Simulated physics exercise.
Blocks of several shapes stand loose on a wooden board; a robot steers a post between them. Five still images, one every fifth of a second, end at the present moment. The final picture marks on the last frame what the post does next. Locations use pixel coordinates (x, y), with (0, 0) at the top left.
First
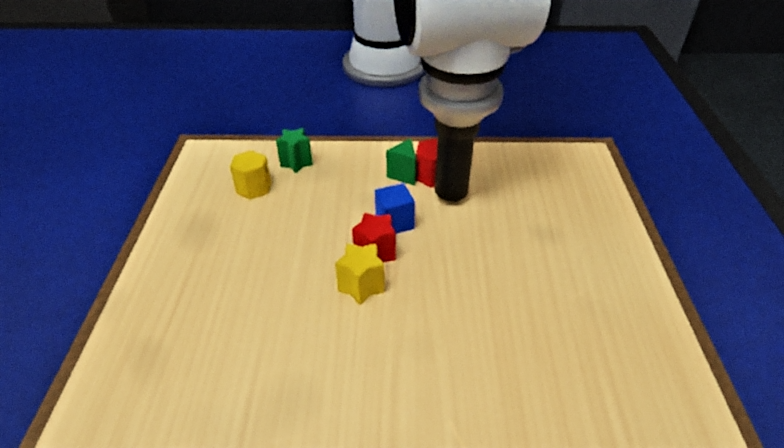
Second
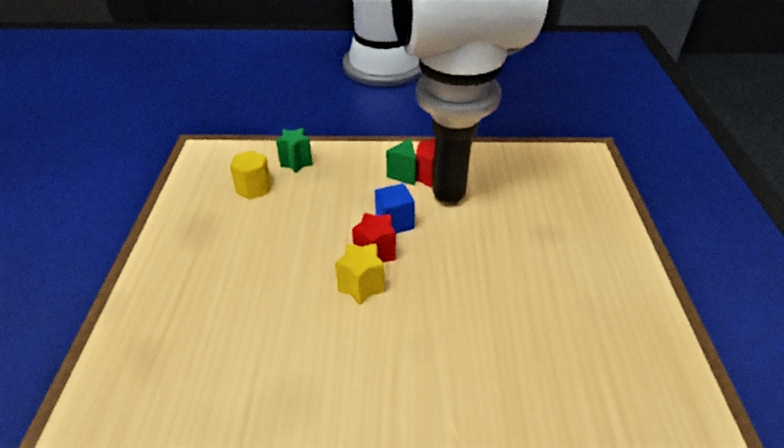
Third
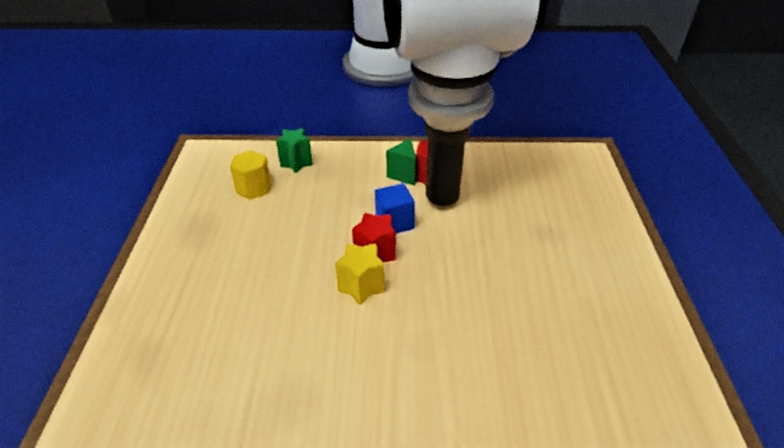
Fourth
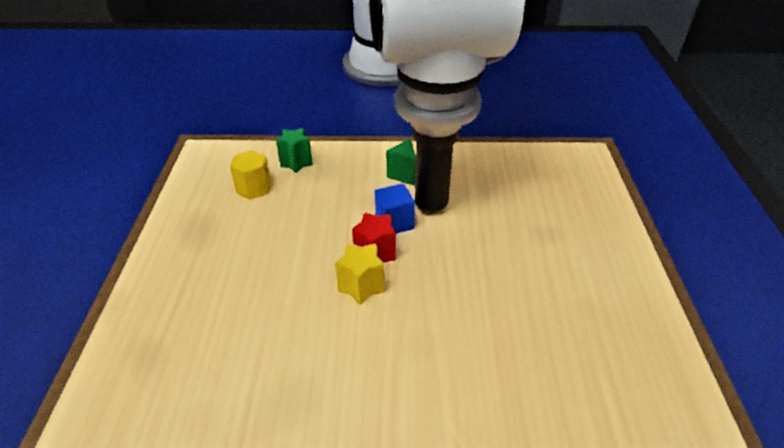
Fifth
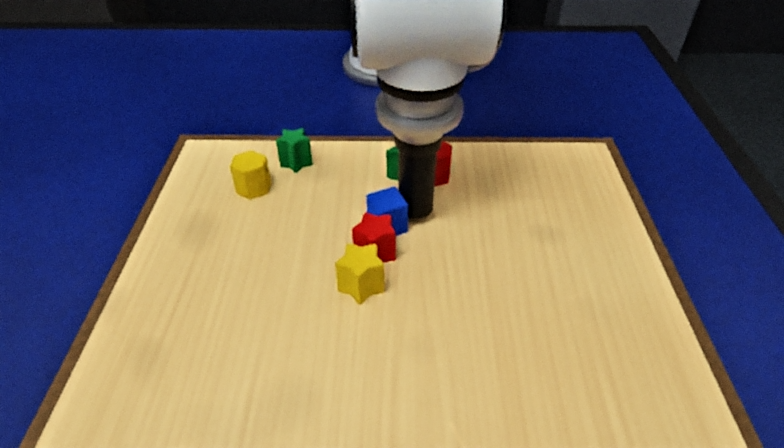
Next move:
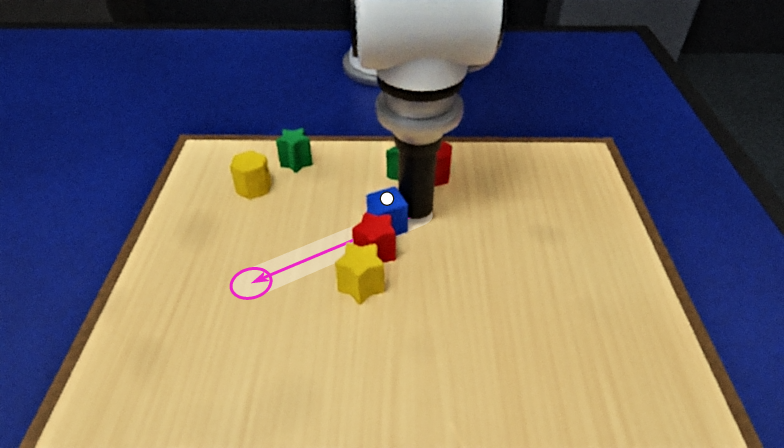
A robot arm moving a black post leftward across a wooden board, nudging a blue block left beside a red star block.
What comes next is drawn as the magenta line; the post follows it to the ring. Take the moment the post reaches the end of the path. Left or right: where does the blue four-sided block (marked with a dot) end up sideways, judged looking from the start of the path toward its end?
The shift is to the right of that direction.
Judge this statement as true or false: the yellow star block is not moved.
False - the claim does not hold.
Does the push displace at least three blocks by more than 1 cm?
Final answer: Yes.
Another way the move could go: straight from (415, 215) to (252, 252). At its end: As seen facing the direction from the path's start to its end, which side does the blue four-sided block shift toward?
Sideways shift: Left.
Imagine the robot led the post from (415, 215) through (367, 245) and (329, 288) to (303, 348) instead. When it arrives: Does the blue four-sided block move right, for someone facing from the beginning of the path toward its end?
Yes, that is what happens.
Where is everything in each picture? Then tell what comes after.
Post tip at (451, 191); block tops, yellow star block at (360, 257); red star block at (375, 225); blue four-sided block at (395, 195); green triangular block at (404, 148), in the first frame.
Post at (449, 192); blocks unchanged, in the second frame.
Post at (442, 195); blocks unchanged, in the third frame.
Post at (431, 200); blocks unchanged, in the fourth frame.
Post at (415, 208); yellow star block at (360, 257); red star block at (375, 225); blue four-sided block at (387, 199); green triangular block hidden, in the fifth frame.
Path on the board, from (415, 215) directly to (251, 283); the dot is on the blue four-sided block.
On the path given first. One third of the way, post at (364, 229); yellow star block at (360, 265); red star block at (359, 236), turned 45° anticlockwise; blue four-sided block at (329, 216).
Two thirds of the way, post at (308, 252); yellow star block at (362, 274), turned 30° anticlockwise; red star block at (327, 252), turned 110° anticlockwise; blue four-sided block at (267, 236), turned 20° clockwise.
At the end, post at (249, 276); yellow star block at (362, 274), turned 30° anticlockwise; red star block at (325, 253), turned 115° anticlockwise; blue four-sided block at (205, 252), turned 40° clockwise; green triangular block in place.
